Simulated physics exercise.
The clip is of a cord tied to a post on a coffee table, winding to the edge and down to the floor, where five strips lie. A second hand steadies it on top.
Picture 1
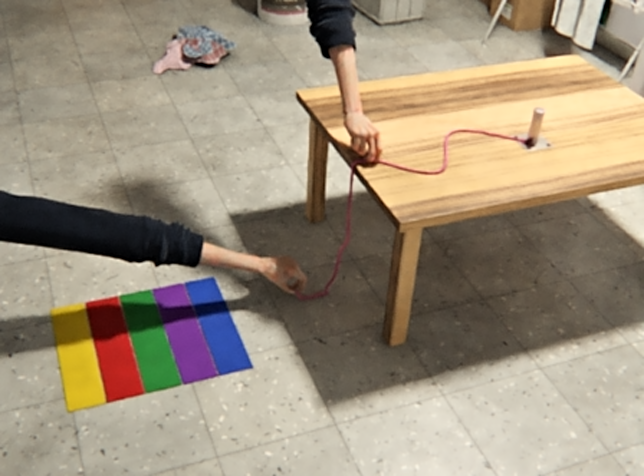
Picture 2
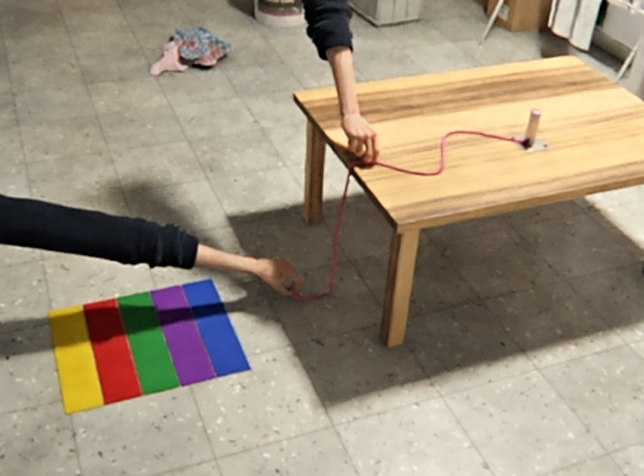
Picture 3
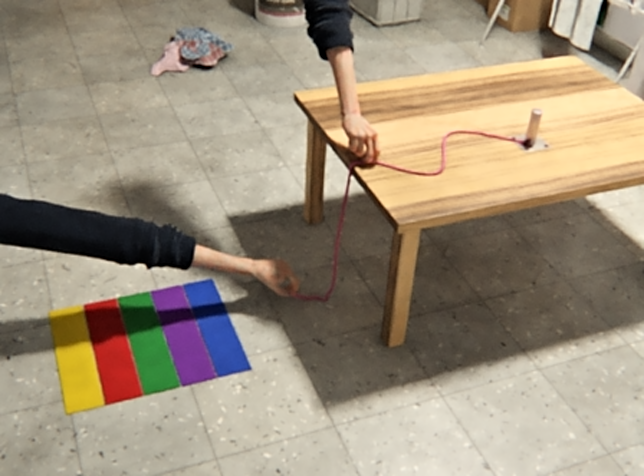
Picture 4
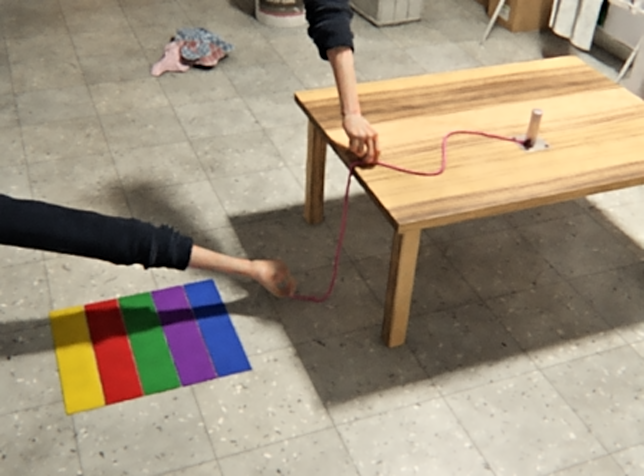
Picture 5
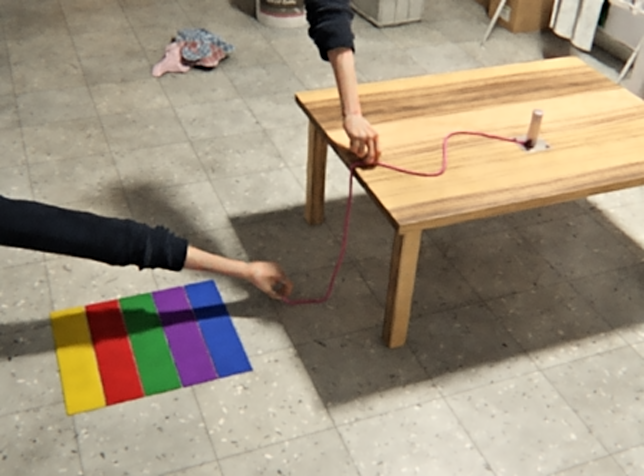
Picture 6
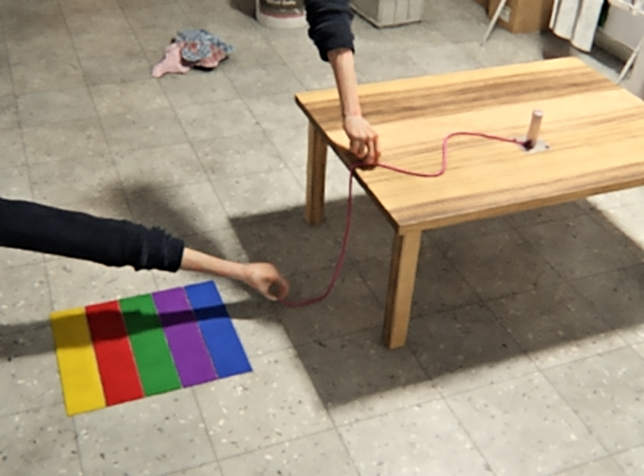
A hand held a red cord down at the edge of a wooden coffee table while another hand, low near five coloured strips on the floor, drew the cord's loose end slightly to the left.
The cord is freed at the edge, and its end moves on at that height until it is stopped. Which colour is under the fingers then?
The end stops over the red strip.
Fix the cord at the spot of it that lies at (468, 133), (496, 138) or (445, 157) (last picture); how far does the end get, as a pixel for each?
Try by try, around (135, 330), (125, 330) and (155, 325).
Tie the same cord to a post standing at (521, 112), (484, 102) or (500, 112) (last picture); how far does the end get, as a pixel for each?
Try by try, around (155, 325), (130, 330) and (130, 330).
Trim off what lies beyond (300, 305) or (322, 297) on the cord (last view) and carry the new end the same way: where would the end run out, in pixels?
The places are (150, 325) and (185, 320).
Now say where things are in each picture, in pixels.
In the first picture, end (296, 291); blue (230, 353); purple (195, 361); green (159, 370); red (121, 378); yellow (83, 387).
In the second picture, end (292, 292); cord through (488, 135) (443, 146) (420, 174) (351, 167) (336, 234) (331, 290).
In the third picture, end (289, 293).
In the fourth picture, end (287, 294); cord through (489, 136) (444, 146) (421, 174) (352, 167) (342, 233) (330, 290).
In the fifth picture, end (282, 296).
In the sixth picture, end (279, 297); cord through (490, 137) (445, 148) (421, 175) (353, 169) (347, 234) (329, 290).
Soon after, end near (168, 321); over purple.
Then, end near (133, 329); over green.
At full stretch, end near (113, 333); over red. It gets as far as the red strip.
